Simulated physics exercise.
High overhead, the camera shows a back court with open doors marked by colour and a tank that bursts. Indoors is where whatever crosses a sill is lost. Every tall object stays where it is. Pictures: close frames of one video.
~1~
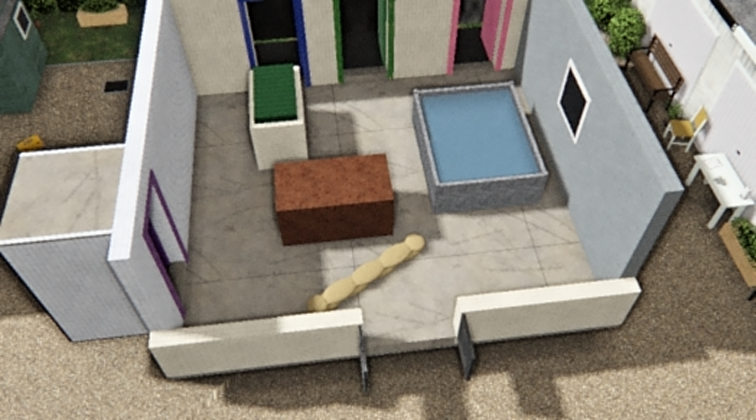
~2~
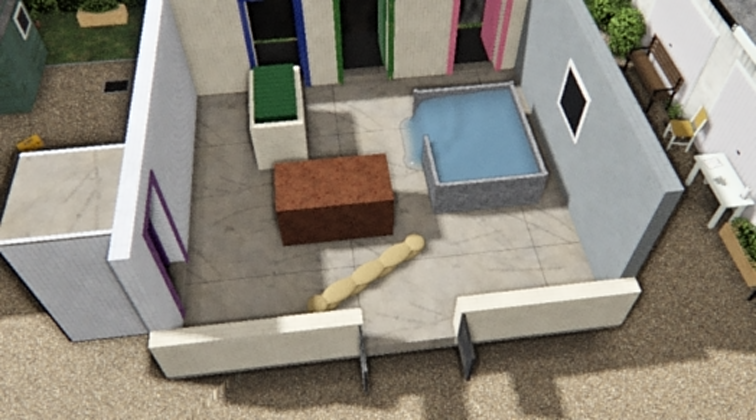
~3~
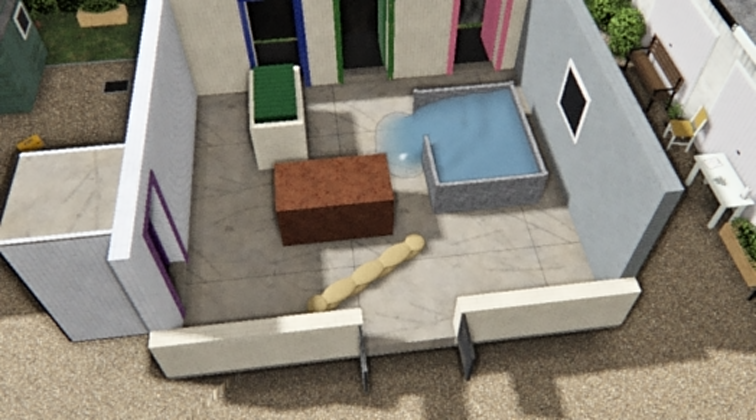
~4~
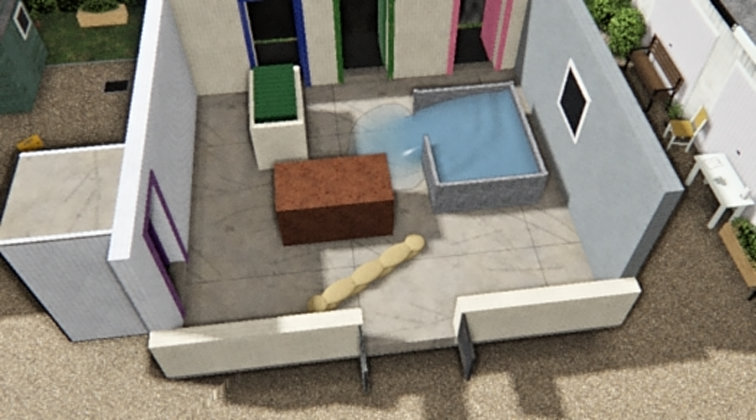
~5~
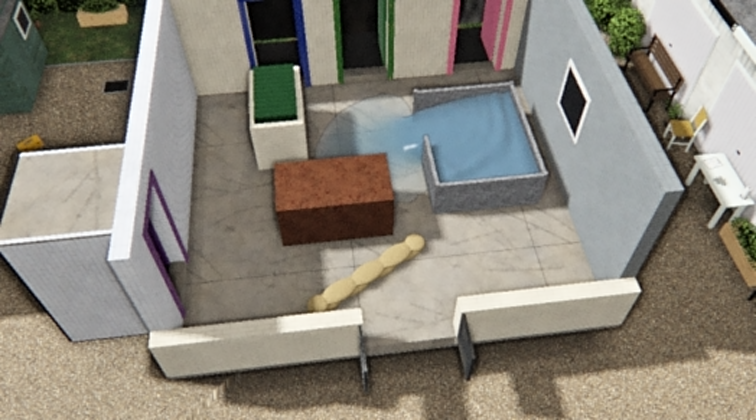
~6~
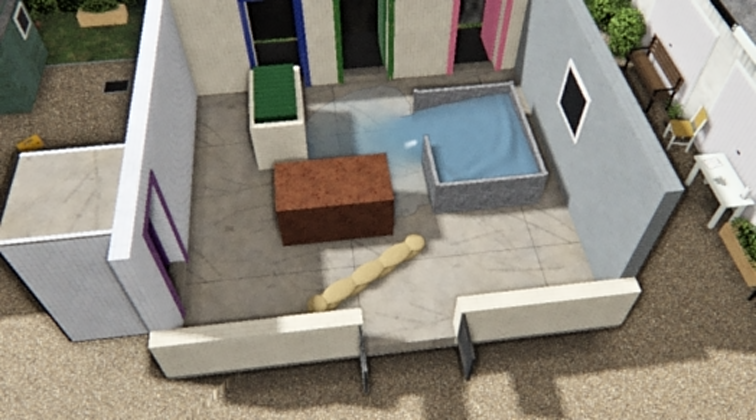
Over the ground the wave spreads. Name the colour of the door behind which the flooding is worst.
Blue.
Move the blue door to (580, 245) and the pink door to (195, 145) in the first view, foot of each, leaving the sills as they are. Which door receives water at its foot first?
Door: The green one.
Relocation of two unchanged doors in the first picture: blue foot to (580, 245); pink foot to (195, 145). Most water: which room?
Result: The pink one.
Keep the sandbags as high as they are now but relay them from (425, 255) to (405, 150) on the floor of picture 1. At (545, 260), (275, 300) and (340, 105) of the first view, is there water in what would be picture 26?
Point by point: Unflooded, unflooded, waterlogged.
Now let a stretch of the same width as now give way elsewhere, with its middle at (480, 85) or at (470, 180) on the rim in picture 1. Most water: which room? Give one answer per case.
The pink one, then the pink door.
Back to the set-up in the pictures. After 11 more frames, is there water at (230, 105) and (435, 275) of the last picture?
Well, the first spot ends up submerged, and the second not wet.
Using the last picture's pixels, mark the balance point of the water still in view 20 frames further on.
About (371, 153) in the last view.
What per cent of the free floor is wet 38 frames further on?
That's roughly 75 per cent.
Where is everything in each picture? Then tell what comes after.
In the first frame, still water in the tank at (476, 134).
In the second frame, water pours out at (421, 135) and has run to (416, 167).
In the third frame, water pours out at (421, 135) and has run to a hidden place.
In the fourth frame, water pours out at (421, 136) and has run to a hidden place.
In the fifth frame, water pours out at (421, 136) and has run to a hidden place.
In the sixth frame, water pours out at (421, 136) and has run to a hidden place.
A moment on, water covers 25 % of the floor; blue door wet at the sill, nothing in, green door wet at the sill, nothing in, pink door not reached, purple door not reached.
Next, water covers 35 % of the floor; blue door some in, green door a trickle in, pink door not reached, purple door wet at the sill, nothing in.
Then, water covers 50 % of the floor; blue door a lot in, green door a trickle in, pink door wet at the sill, nothing in, purple door wet at the sill, nothing in.
Later, water covers 75 % of the floor; blue door a lot in, green door a trickle in, pink door wet at the sill, nothing in, purple door wet at the sill, nothing in.
In the end, water covers 90 % of the floor; blue door a lot in, green door a trickle in, pink door some in, purple door wet at the sill, nothing in; the blue door has let in the most.
